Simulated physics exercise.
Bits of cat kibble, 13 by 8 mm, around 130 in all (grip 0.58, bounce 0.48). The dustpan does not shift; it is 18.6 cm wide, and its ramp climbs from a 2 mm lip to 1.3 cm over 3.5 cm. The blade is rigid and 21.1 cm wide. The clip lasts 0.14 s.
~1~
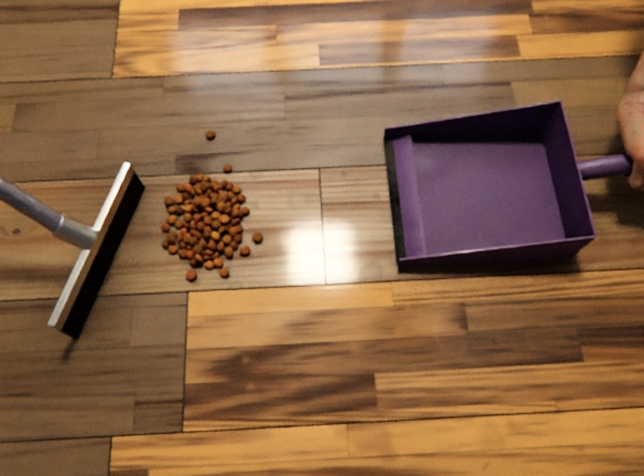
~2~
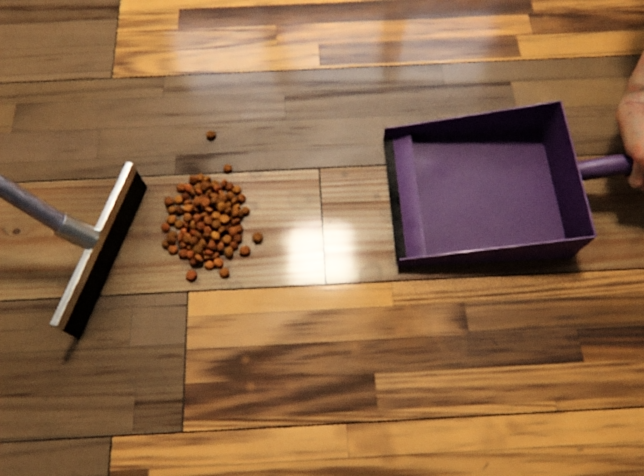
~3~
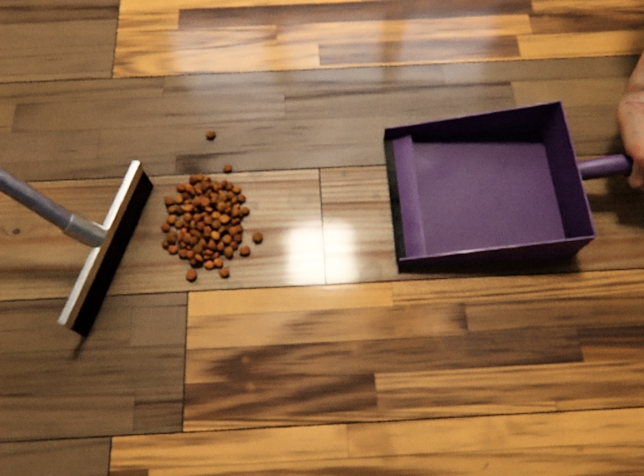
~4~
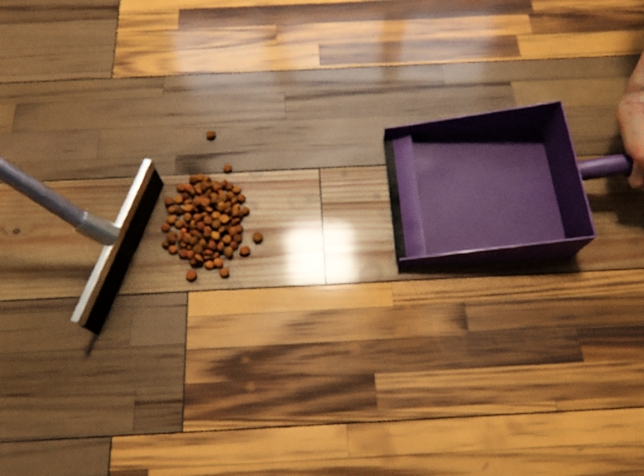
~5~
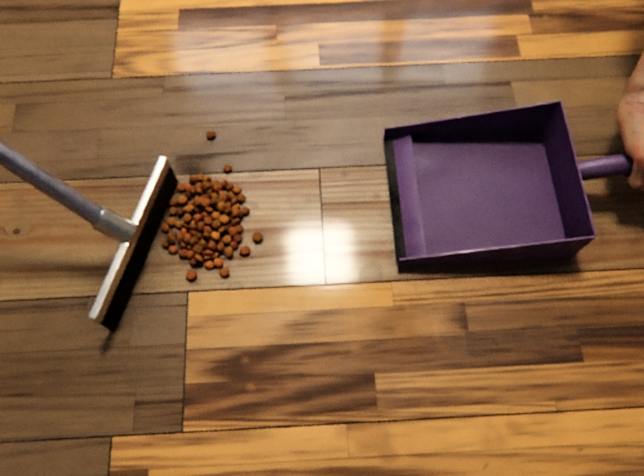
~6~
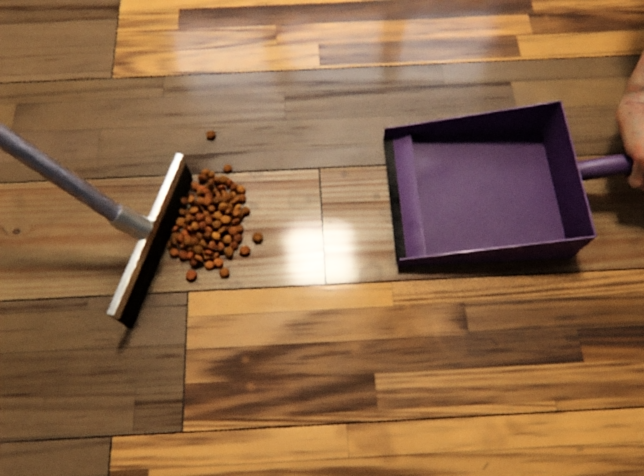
A squeegee-like blade on a grey handle slid slowly right across the wooden floor and pressed into the near edge of a pile of brown kibble, while a hand held a purple dustpan still.
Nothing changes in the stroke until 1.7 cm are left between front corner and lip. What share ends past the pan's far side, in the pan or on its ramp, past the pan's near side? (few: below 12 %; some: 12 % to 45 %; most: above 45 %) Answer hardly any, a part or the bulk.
Far side: Hardly any, pan: Hardly any, near side: A part.
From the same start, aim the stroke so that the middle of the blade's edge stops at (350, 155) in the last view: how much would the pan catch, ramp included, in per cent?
Some 0 per cent.
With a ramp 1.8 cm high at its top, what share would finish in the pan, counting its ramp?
In that case some 5 per cent.
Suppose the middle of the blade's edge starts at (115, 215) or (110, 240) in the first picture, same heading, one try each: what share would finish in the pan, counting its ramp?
Some 5 and 5 per cent.
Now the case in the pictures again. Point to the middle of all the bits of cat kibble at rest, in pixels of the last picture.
Around (374, 216).
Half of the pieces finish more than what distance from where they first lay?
Some 22 cm.
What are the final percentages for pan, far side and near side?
Far side 0; pan 10; near side 20.
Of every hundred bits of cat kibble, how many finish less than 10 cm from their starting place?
About 5 per cent.
Then, 0.18 s after the last picture, middle of the blade 17 cm from the lip; 0 % over the lip, far side 0 %, near side 15 %.
Then, 0.30 s after the last picture, middle of the blade 8 cm from the lip; 0 % over the lip, far side 0 %, near side 20 %.
Then, 0.55 s after the last picture, middle of the blade 5 cm from the lip; 10 % over the lip, far side 0 %, near side 20 %.
In the end, far side 0 %, pan 10 %, near side 20 %, in front of the lip or behind the blade 70 %.
